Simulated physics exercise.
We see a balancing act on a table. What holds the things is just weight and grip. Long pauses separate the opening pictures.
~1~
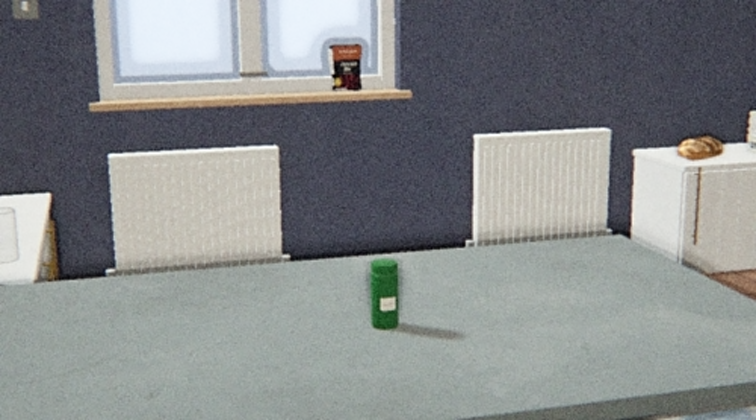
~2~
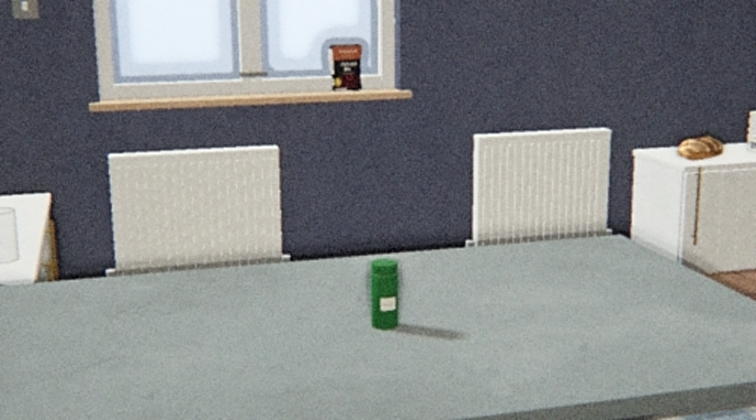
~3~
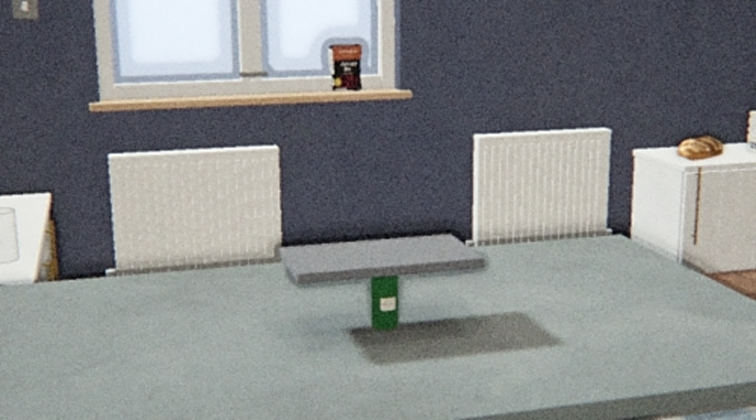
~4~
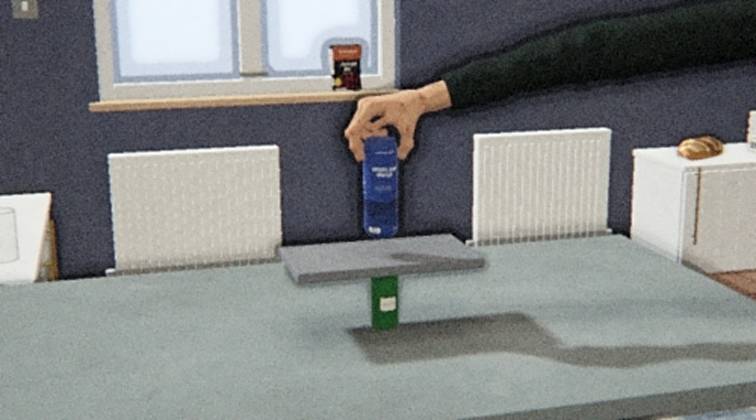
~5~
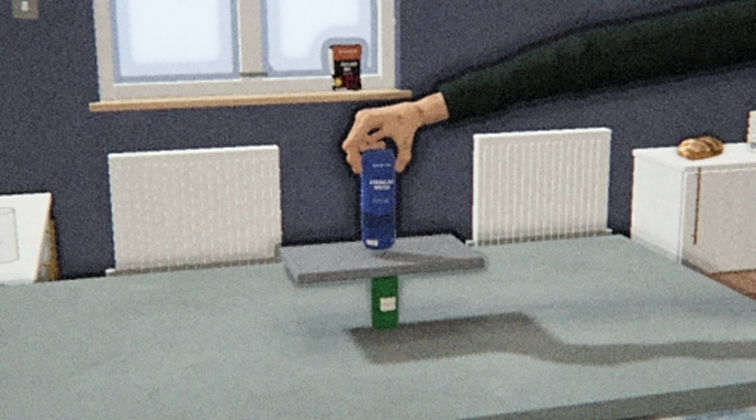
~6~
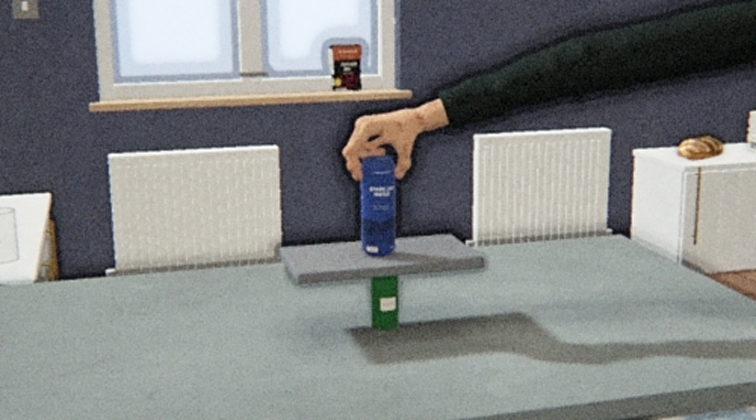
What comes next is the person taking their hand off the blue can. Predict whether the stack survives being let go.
Prediction: It survives.
Then, 0.30 s later than the last frame, all is still.
Then, 1.00 s later than the last frame, blue can resting near (378, 207).
When it is over, all 3 as before. End places, in pixels of the last picture, blue can near (378, 207). The stack holds.
